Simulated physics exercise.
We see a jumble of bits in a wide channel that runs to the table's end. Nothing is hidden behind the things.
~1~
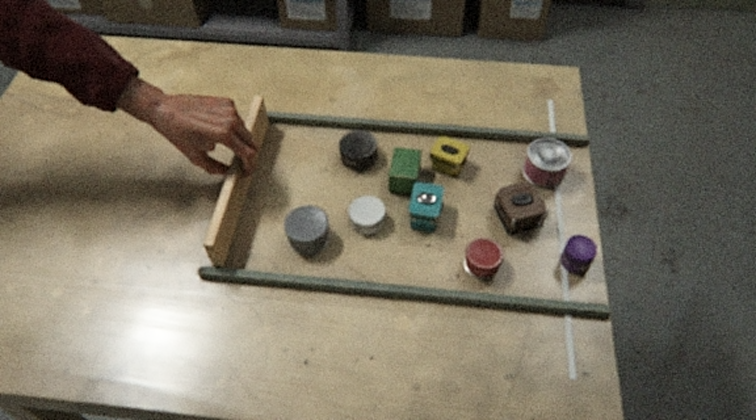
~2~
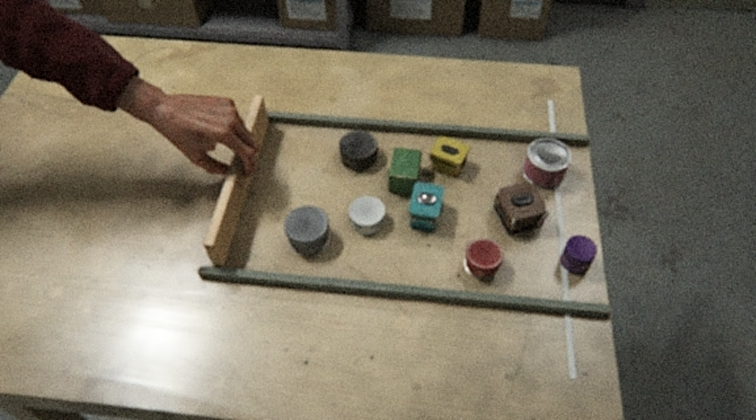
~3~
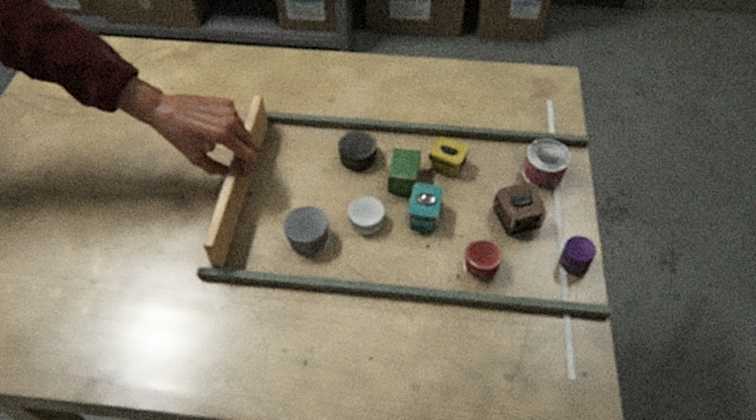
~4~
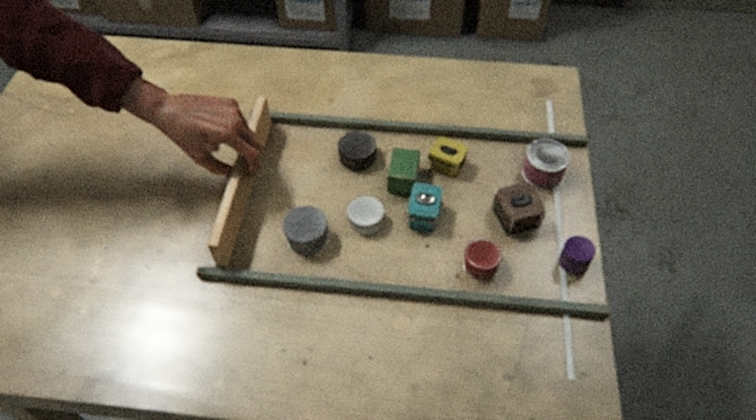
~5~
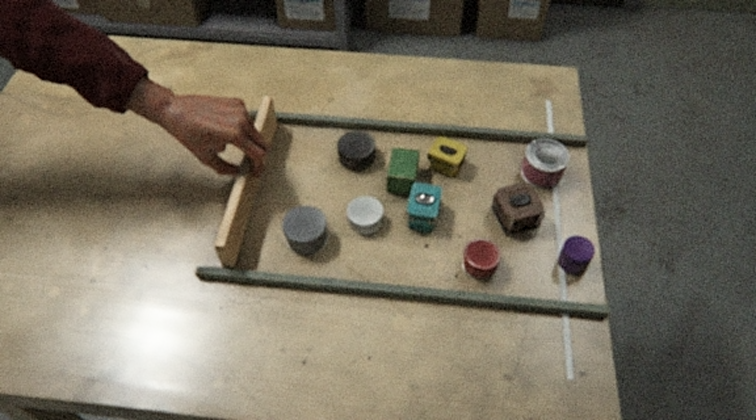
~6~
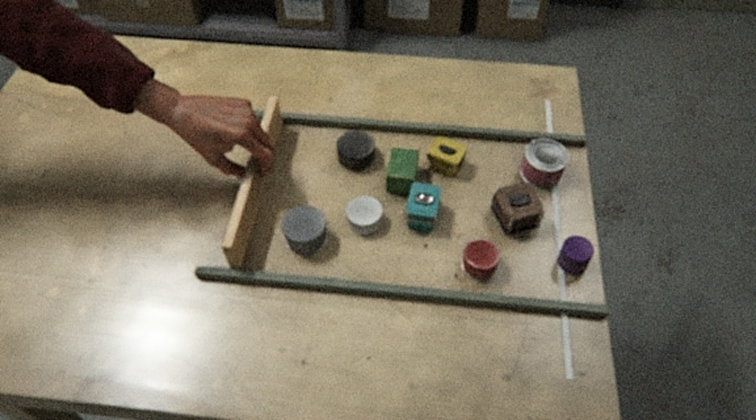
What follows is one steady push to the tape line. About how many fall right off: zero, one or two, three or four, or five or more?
In the end the number that fall off is five or more.
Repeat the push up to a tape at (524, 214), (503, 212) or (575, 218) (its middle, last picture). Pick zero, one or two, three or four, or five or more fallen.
For each place: Either one or two; 1 or 2; at least five.
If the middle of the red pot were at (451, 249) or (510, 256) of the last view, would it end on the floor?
In that order, it falls; comes down.
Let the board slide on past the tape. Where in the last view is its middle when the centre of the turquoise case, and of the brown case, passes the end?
Its middle is around (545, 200) and around (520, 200).
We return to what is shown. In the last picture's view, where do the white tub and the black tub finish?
The white tub at (578, 230), the black tub at (574, 163).
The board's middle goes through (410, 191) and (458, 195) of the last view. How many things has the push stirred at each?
By then 6, and 9.
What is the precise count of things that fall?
Exactly 6.
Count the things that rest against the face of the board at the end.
In contact: 4.
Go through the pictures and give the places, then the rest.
In the first picture, purple tub (578, 255); pink tin (546, 163); brown case (520, 208); board (240, 176); tape (560, 216).
In the second picture, pink tin (546, 163); grey pot (308, 231).
In the third picture, brown case (519, 209); turquoise case (425, 207).
In the fourth picture, purple tub (577, 255); black tub (357, 151).
In the fifth picture, pink tin (544, 164); board (250, 177).
In the sixth picture, purple tub (575, 255); pink tin (544, 164); brown case (517, 208); board (256, 178); tape (557, 216).
Early on, none off yet; purple tub at rest near (575, 255); pink tin at rest near (544, 164); brown case at rest near (517, 208).
A while later, none off yet; purple tub at rest near (575, 255); pink tin moving near (551, 164); brown case travelled a little near (538, 206).
Finally, the number that fall off is five or more; lost, turquoise case, yellow case, red pot, brown case, pink tin and purple tub.
